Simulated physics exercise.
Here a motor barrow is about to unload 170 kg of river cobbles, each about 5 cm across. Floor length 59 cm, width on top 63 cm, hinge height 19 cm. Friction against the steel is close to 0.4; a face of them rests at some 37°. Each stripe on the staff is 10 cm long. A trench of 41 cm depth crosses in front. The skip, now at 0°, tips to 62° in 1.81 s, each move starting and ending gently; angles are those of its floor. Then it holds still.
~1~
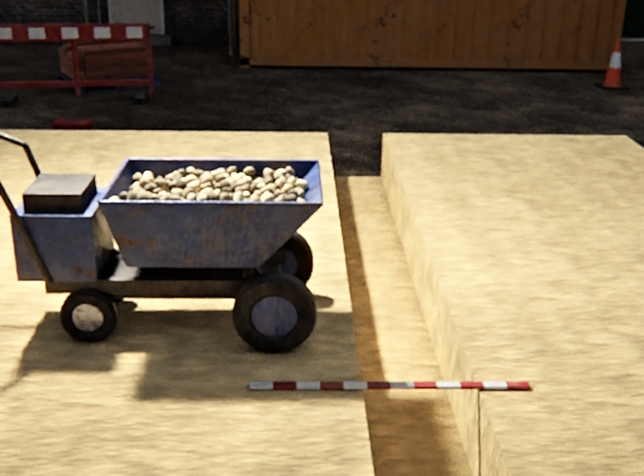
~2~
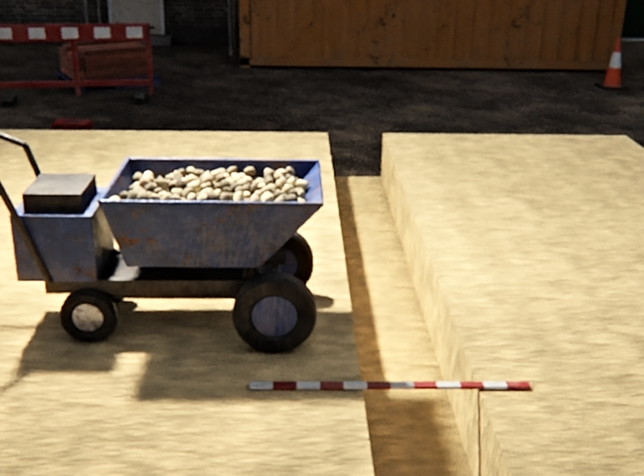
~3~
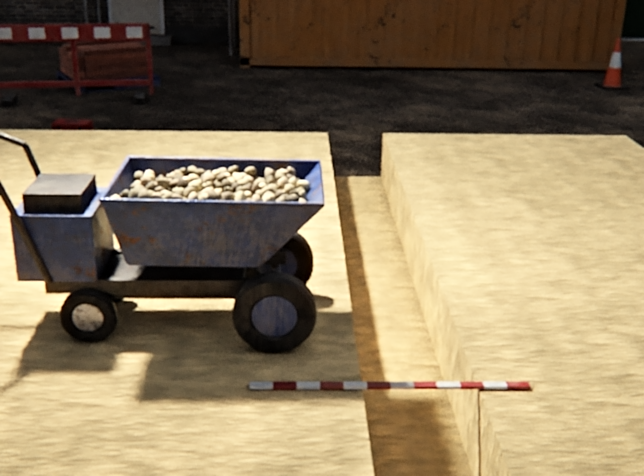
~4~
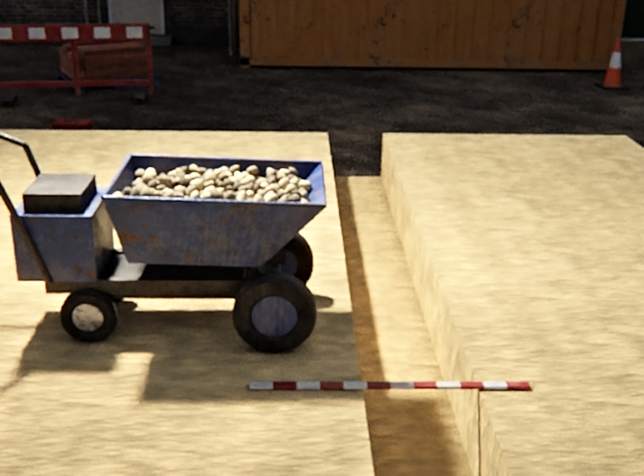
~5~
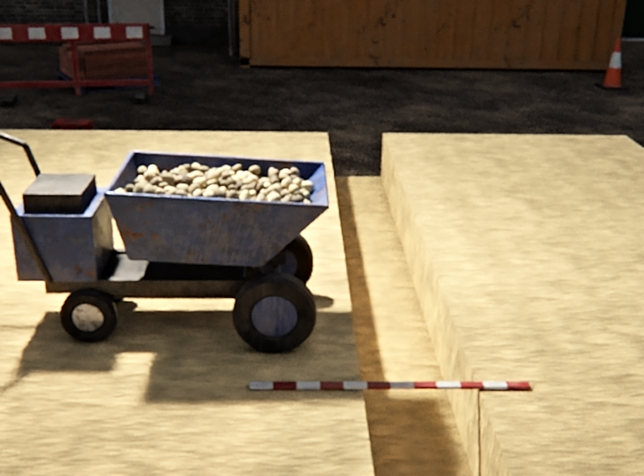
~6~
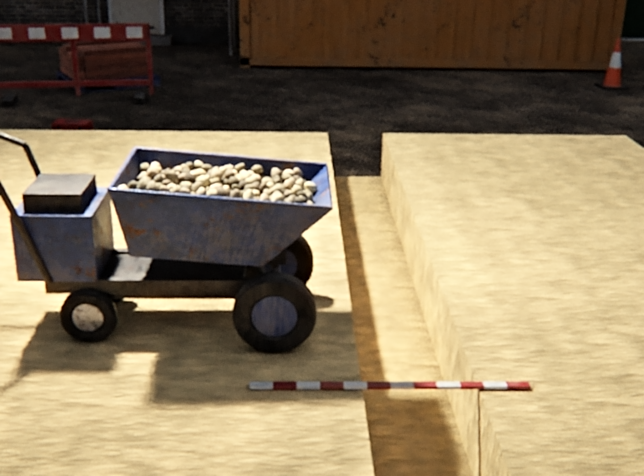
A blue motor barrow's skip, heaped with pale rounded stones, stays level at first and then tilts slightly, its rear edge rising and its right lip dipping a little. The barrow stands at left on sandy ground beside a trench, a red-and-white staff lying across the gap. Seen from the side and slightly above by a still camera, the yard has a wooden fence, a barrier and an orange cone behind.
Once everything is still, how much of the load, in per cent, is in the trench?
Roughly 84 per cent ends in the trench.
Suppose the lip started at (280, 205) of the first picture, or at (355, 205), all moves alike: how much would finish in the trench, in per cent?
Near 95 per cent from the first place, 60 from the second.
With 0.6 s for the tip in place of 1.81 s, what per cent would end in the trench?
In that case some 60 per cent.
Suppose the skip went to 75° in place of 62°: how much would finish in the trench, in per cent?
Then about 90 per cent.
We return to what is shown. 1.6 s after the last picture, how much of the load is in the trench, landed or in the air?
About 30 per cent by then.
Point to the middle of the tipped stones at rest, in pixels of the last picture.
Their middle is at about (416, 376).
Then, 1.1 s after the last picture the floor is at 52°, 100 % in the skip; the foremost stones are at (400, 266).
Then, 1.6 s after the last picture the floor is at 62°, 68 % in the skip, 29 % in the trench, 3 % past the trench; the foremost stones are at (496, 326).
Then, 2.0 s after the last picture the floor is at 62°, 43 % in the skip, 48 % in the trench, 10 % past the trench; the foremost stones are at (567, 328).
Then, 3.9 s after the last picture the floor is at 62°, 6 % in the skip, 84 % in the trench, 10 % past the trench; the foremost stones are at (605, 328).
